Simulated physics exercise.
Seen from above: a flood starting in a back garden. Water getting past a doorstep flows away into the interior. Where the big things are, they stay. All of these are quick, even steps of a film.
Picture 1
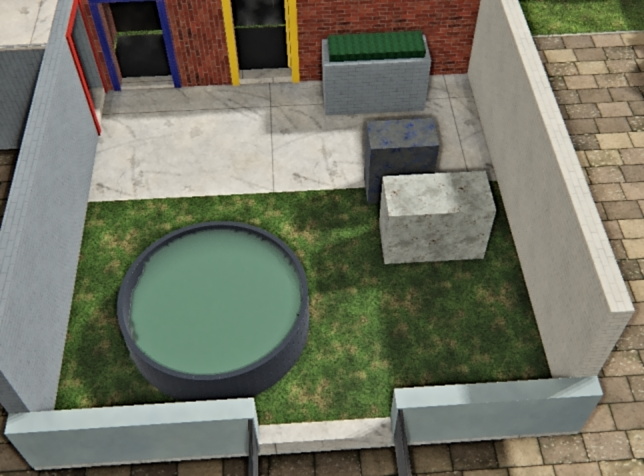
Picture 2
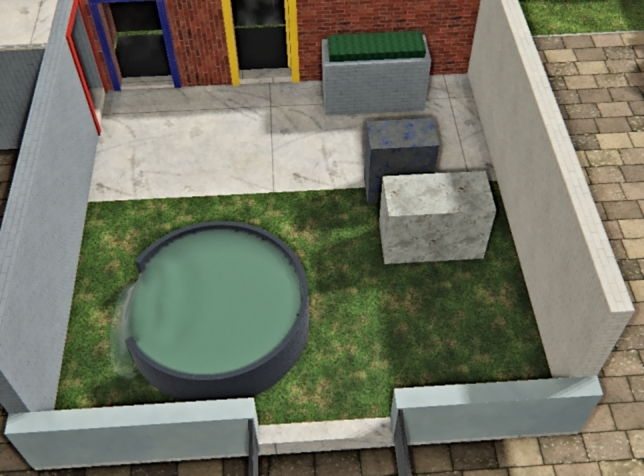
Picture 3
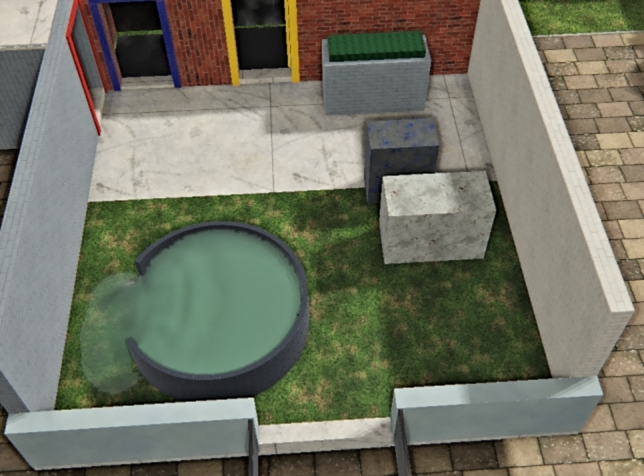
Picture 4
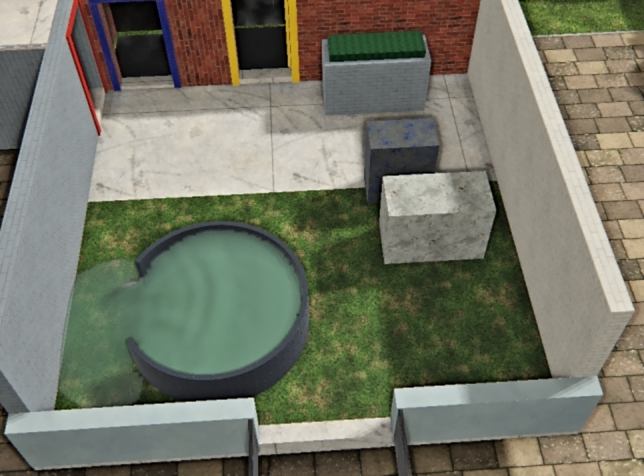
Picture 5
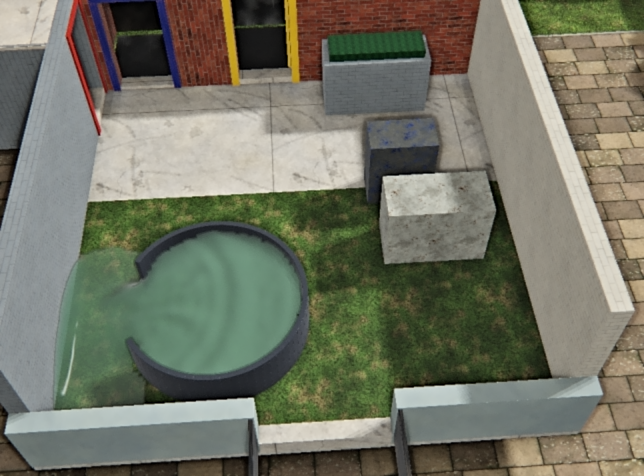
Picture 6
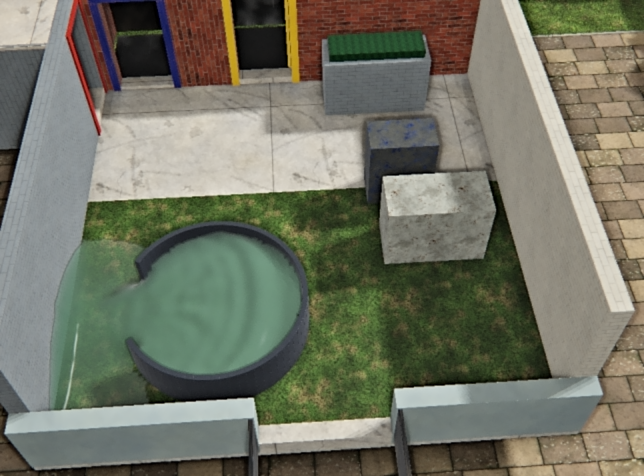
Green water pours from a gap in the round tank's left side and spreads across the grass to the left wall.
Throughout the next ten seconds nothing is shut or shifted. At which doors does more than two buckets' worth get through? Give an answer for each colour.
The red door will not top two buckets, the blue door will top two buckets, the yellow door will not top two buckets.
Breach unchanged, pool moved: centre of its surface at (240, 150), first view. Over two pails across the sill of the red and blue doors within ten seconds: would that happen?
Red: Above the limit. Blue: Above the limit.
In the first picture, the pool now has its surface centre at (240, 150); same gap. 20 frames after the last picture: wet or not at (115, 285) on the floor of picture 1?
Outcome at that point: Waterlogged.
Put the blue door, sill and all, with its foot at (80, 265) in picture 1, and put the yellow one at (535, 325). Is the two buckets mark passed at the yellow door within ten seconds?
Yellow: Falls short.
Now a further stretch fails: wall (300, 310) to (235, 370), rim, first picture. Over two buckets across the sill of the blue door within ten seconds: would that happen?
Note: Blue door admits less.
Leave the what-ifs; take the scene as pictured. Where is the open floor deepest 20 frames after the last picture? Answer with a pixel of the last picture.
At about (173, 403).
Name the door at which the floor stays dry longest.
It's the one in yellow.
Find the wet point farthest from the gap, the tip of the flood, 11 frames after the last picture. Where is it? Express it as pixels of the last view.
Roughly at (103, 117).
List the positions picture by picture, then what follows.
Still water in the round tank at (214, 298), in the first picture.
Water pours out at (131, 320) and has run to a hidden place, in the second picture.
Water pours out at (131, 321) and has run to (112, 389), in the third picture.
Water pours out at (132, 322) and has run to (76, 281), in the fourth picture.
Water pours out at (132, 322) and has run to a hidden place, in the fifth picture.
The front is at (82, 244), out from the gap at (131, 321), in the sixth picture.
A moment on, water covers 10 % of the floor; the red door not reached, the blue door not reached, the yellow door not reached.
Next, water covers 25 % of the floor; the red door not reached, the blue door not reached, the yellow door not reached.
Then, water covers 50 % of the floor; the red door wet at the sill, nothing in, the blue door over two buckets in, the yellow door wet at the sill, nothing in.
Later, water covers 75 % of the floor; the red door wet at the sill, nothing in, the blue door over two buckets in, the yellow door wet at the sill, nothing in.
In the end, water covers 95 % of the floor; the red door wet at the sill, nothing in, the blue door far over two buckets in, the yellow door wet at the sill, nothing in.
